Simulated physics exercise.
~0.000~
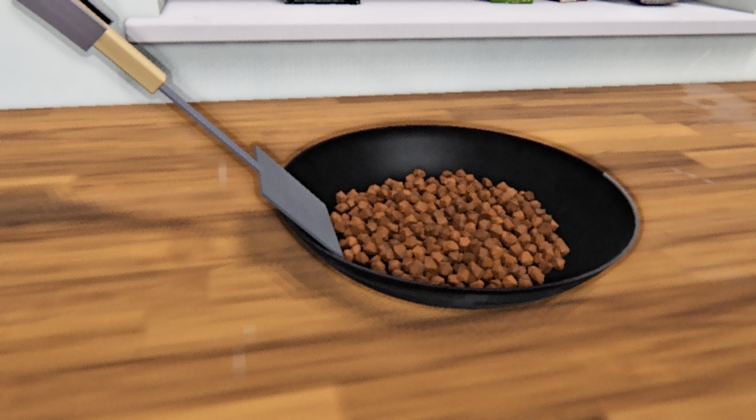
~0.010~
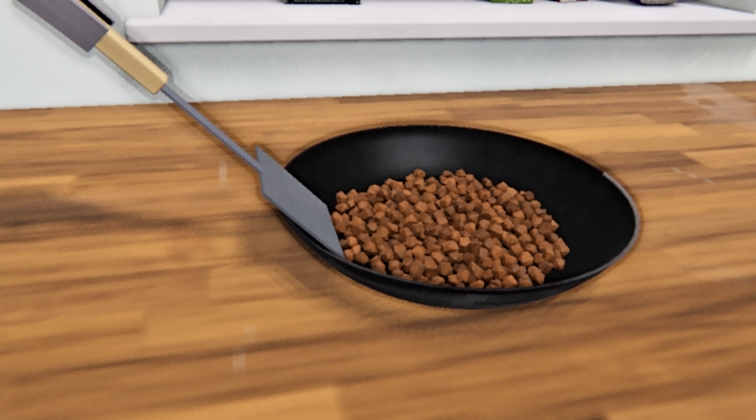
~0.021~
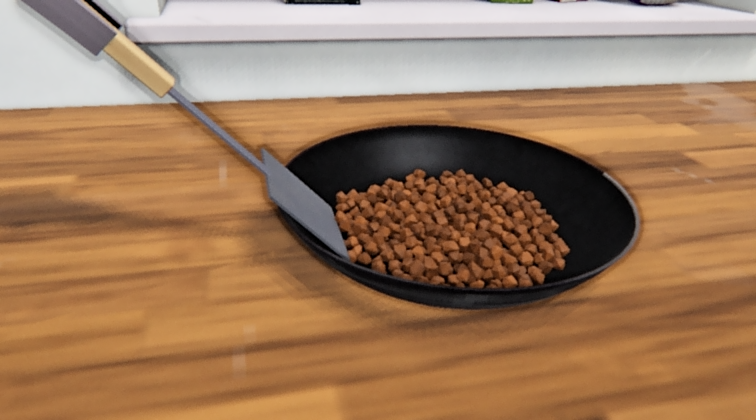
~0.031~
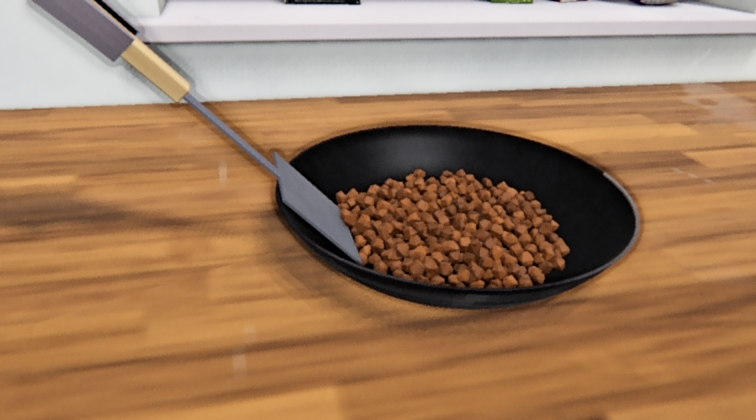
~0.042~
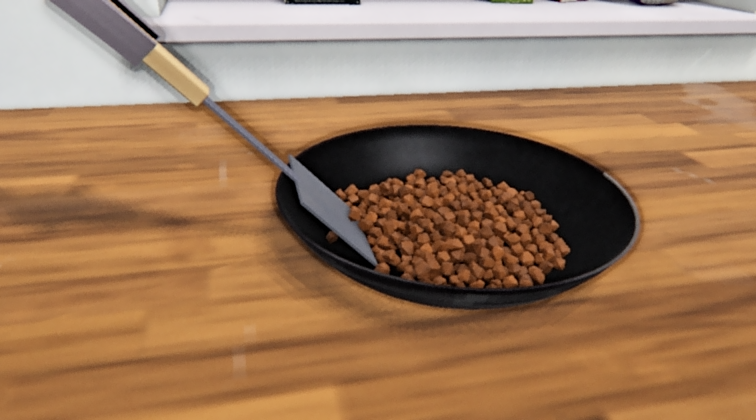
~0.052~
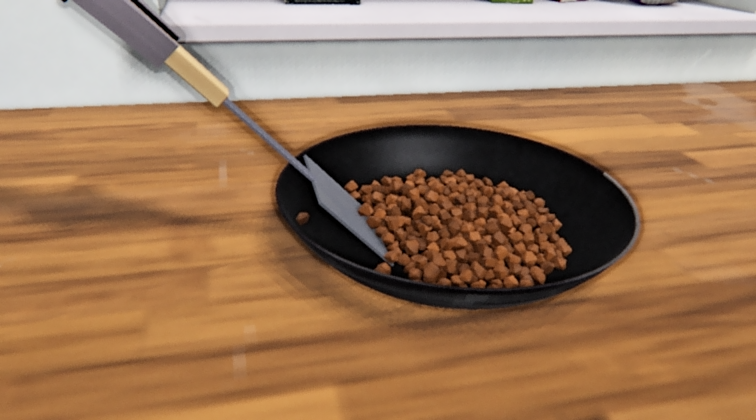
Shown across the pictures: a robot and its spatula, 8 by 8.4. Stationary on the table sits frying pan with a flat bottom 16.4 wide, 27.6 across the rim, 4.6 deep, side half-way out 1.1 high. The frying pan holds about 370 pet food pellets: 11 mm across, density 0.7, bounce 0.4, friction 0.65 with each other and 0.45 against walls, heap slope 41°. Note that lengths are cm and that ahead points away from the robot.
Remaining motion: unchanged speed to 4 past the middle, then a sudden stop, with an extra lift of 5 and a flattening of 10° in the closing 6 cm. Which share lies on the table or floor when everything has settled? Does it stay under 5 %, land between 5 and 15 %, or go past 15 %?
It lands between 5 and 15 %.
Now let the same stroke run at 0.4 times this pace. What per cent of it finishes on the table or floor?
0 %.
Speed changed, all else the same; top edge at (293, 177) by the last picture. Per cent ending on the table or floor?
That share would be about 0 percent.
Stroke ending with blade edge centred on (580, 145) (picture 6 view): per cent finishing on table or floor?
Estimate: Approx. 30 %.
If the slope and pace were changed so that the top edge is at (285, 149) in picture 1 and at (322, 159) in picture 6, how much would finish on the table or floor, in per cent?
Close to 0 in a hundred.
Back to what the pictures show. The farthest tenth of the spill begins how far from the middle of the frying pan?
I reckon it's some 50 centimetres.
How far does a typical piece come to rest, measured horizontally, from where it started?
I'd estimate close to 4 centimetres.
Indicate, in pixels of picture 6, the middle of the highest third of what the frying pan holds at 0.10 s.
Near (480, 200).
After 0.08 s, sloping 47°, highest piece 8 above the table; 369 in the frying pan, 1 on the blade or in flight.
After 0.10 s, sloping 43°, highest piece 12 above the table; 369 in the frying pan, 1 on the blade or in flight.
After 0.32 s, sloping 37°, highest piece 21 above the table; 343 in the frying pan, 19 on the table or floor, 8 on the blade or in flight.
After 1.37 s, sloping 37°, highest piece 5 above the table; 343 in the frying pan, 27 on the table or floor.
In the end, 343 in the frying pan, 27 on the table or floor. That is 7 % on the table or floor.
